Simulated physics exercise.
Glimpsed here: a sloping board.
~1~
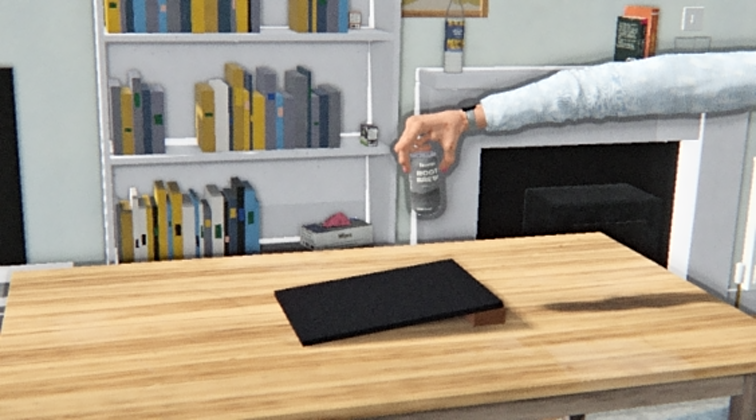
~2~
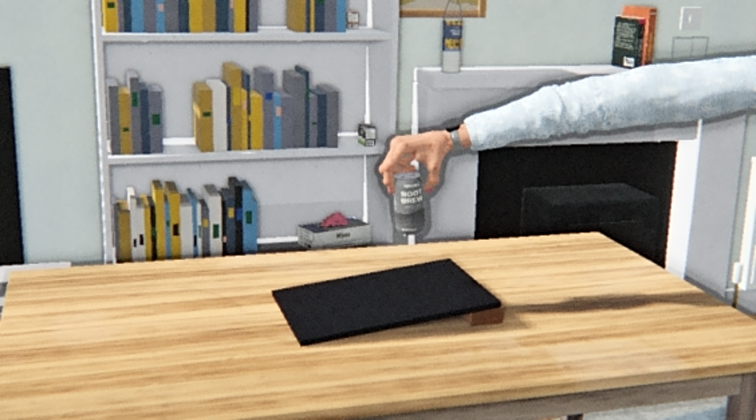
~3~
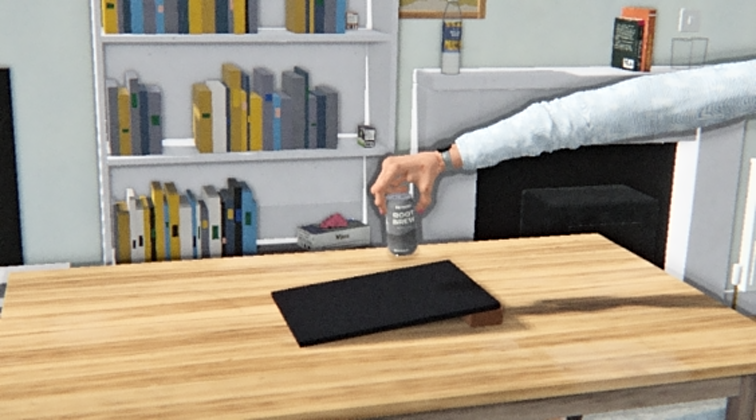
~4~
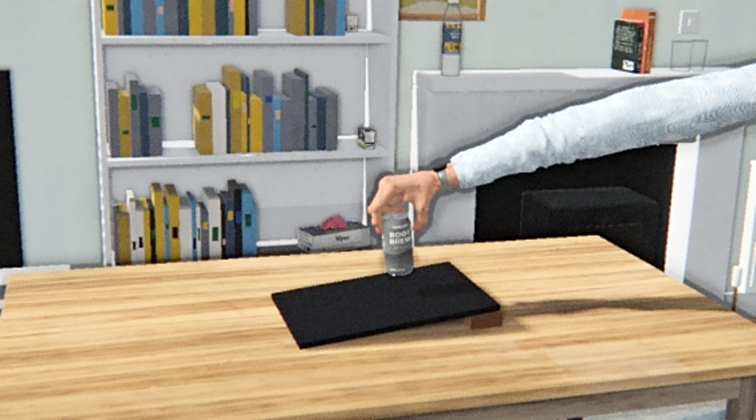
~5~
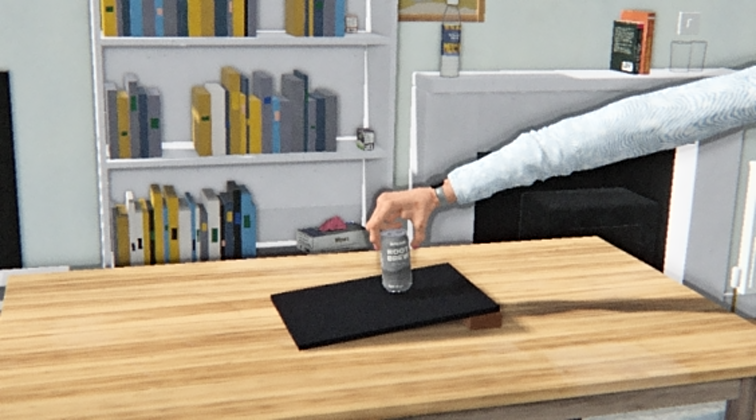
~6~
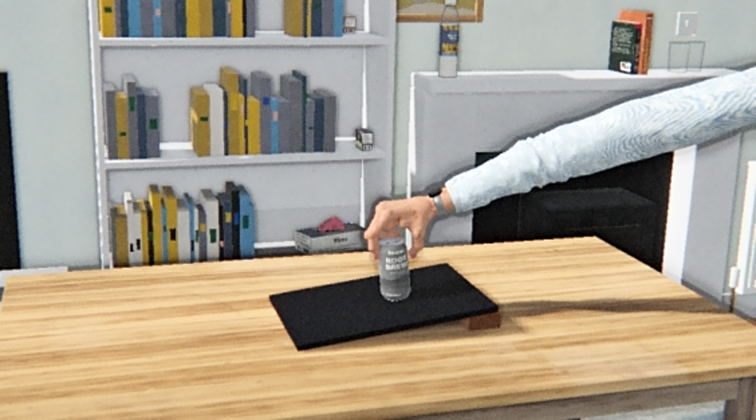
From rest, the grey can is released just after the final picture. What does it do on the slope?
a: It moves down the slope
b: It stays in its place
The answer is b.
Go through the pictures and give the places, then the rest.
The first frame shows still above its spot; grey can (425, 183).
The second frame shows still above its spot; grey can (409, 204).
The third frame shows still above its spot; grey can (401, 224).
The fourth frame shows still above its spot; grey can (398, 244).
The fifth frame shows still above its spot; grey can (396, 260).
The sixth frame shows in place under the hand; grey can (394, 269).
Then, 0.20 s after the last picture, nothing has stirred.
Then, 0.40 s after the last picture, grey can resting near (394, 269).
At rest, it is in place. Seen from the same camera at the end, grey can near (394, 269). The grey can keeps its place.
